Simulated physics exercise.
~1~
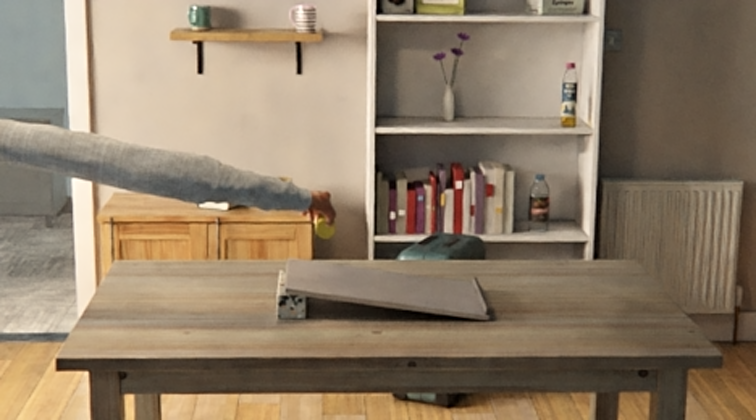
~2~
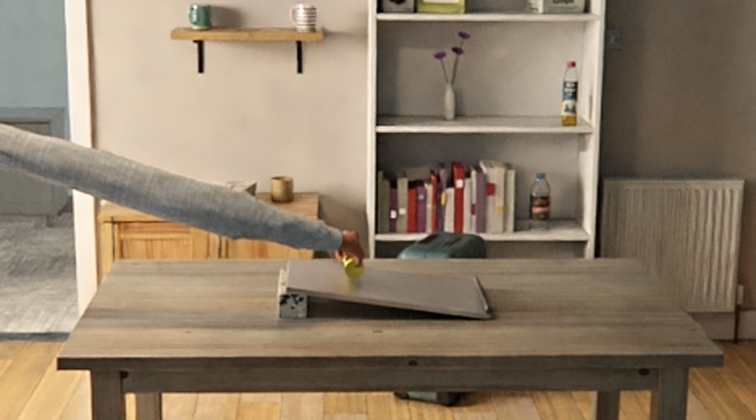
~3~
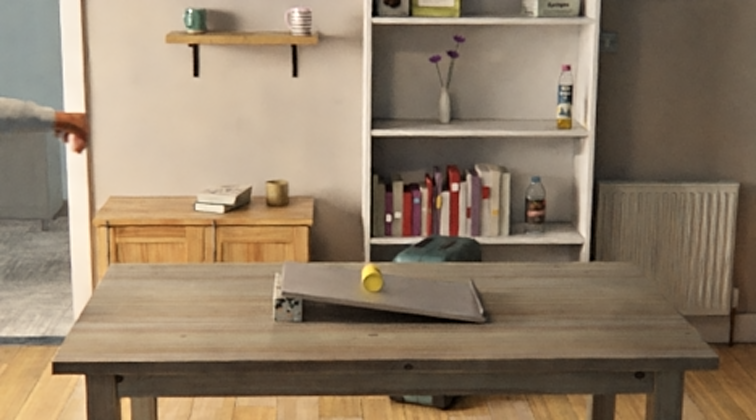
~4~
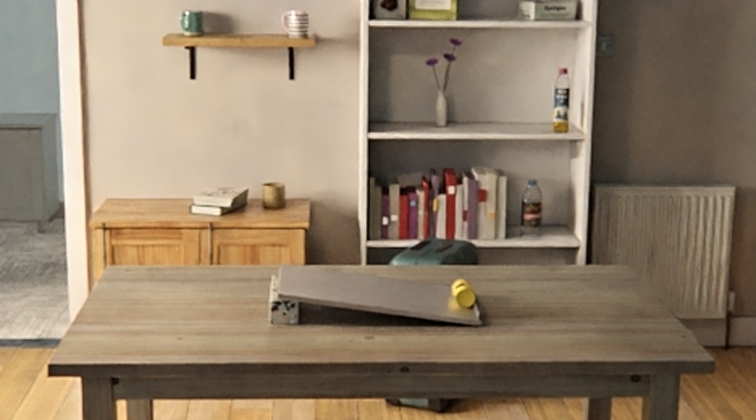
A yellow shaker, set on a propped-up board by a hand, rolls down rightward when released.
